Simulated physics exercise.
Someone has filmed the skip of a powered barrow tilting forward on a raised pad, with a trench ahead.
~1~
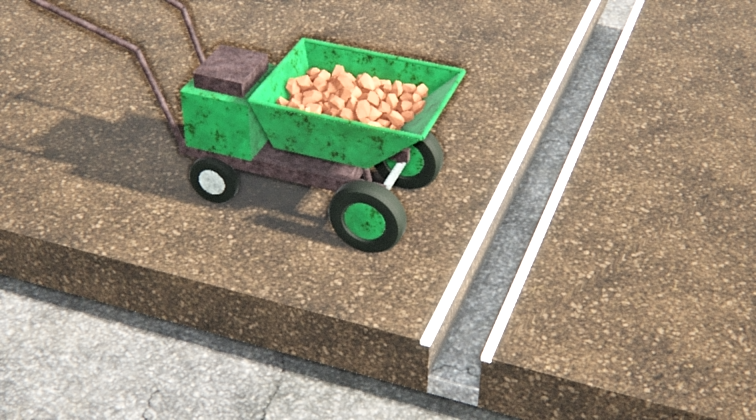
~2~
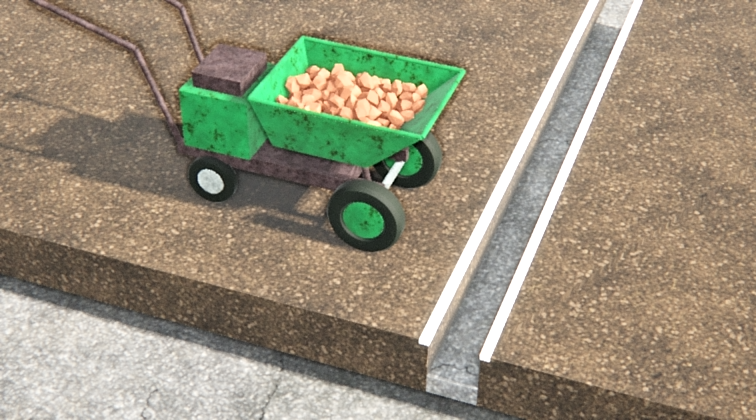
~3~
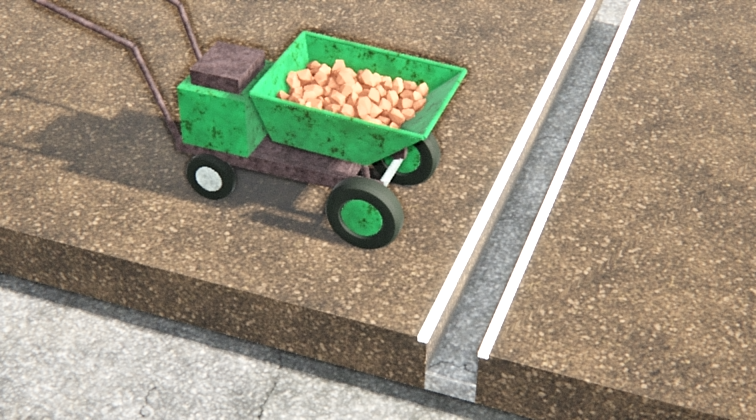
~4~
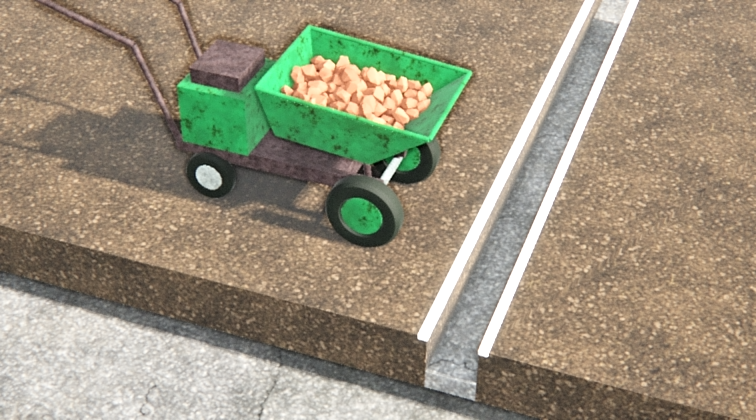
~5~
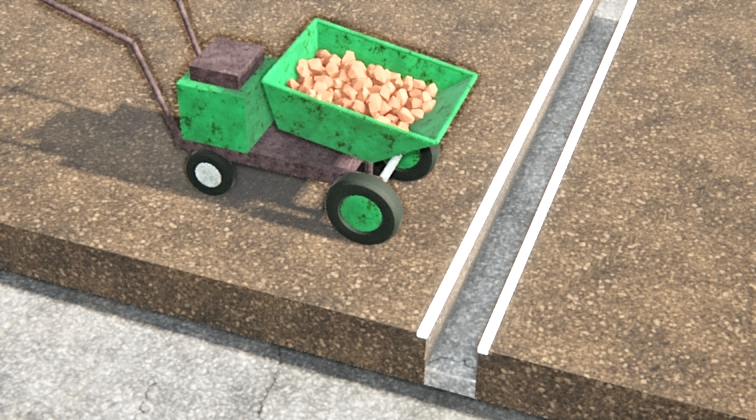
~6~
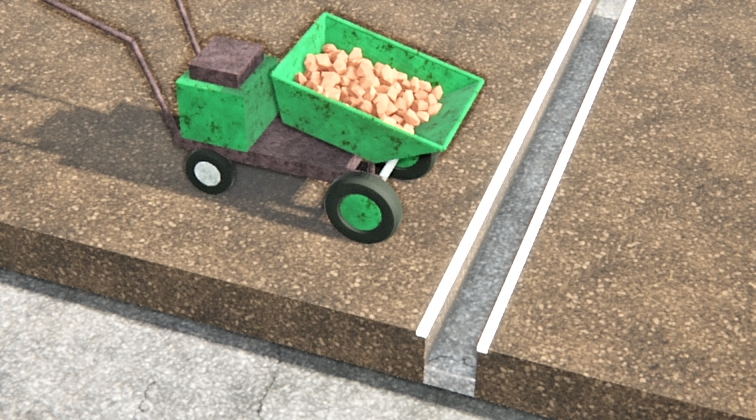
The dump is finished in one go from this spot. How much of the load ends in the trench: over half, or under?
In the trench: More than half.
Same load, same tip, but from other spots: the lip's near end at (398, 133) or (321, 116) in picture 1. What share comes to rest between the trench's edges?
About 90 and 20 per cent.
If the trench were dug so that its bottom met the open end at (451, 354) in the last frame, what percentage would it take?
Roughly 40 in a hundred.
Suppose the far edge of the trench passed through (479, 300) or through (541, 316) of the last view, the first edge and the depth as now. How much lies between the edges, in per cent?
The first gives 10 %, the second 100 %.
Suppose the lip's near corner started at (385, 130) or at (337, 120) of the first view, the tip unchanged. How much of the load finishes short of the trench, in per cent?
The first gives 10 %, the second 40 %.
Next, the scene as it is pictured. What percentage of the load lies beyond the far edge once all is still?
Roughly 30 in a hundred.
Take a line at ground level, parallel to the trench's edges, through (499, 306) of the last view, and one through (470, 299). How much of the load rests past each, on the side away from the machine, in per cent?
The first gives 30 %, the second 70 %.
Shortly afterwards, skip tipped steeply; the whole lot in the skip.
Next, skip tipped steeply; the bulk in the skip; a little in or heaped over the trench; a little beyond it.
Some moments later, skip tipped right over; a little in the skip; near two thirds in or heaped over the trench; near a quarter beyond it.
In the end, skip tipped right over; only a few in the skip; near two thirds in or heaped over the trench; near a quarter beyond it.
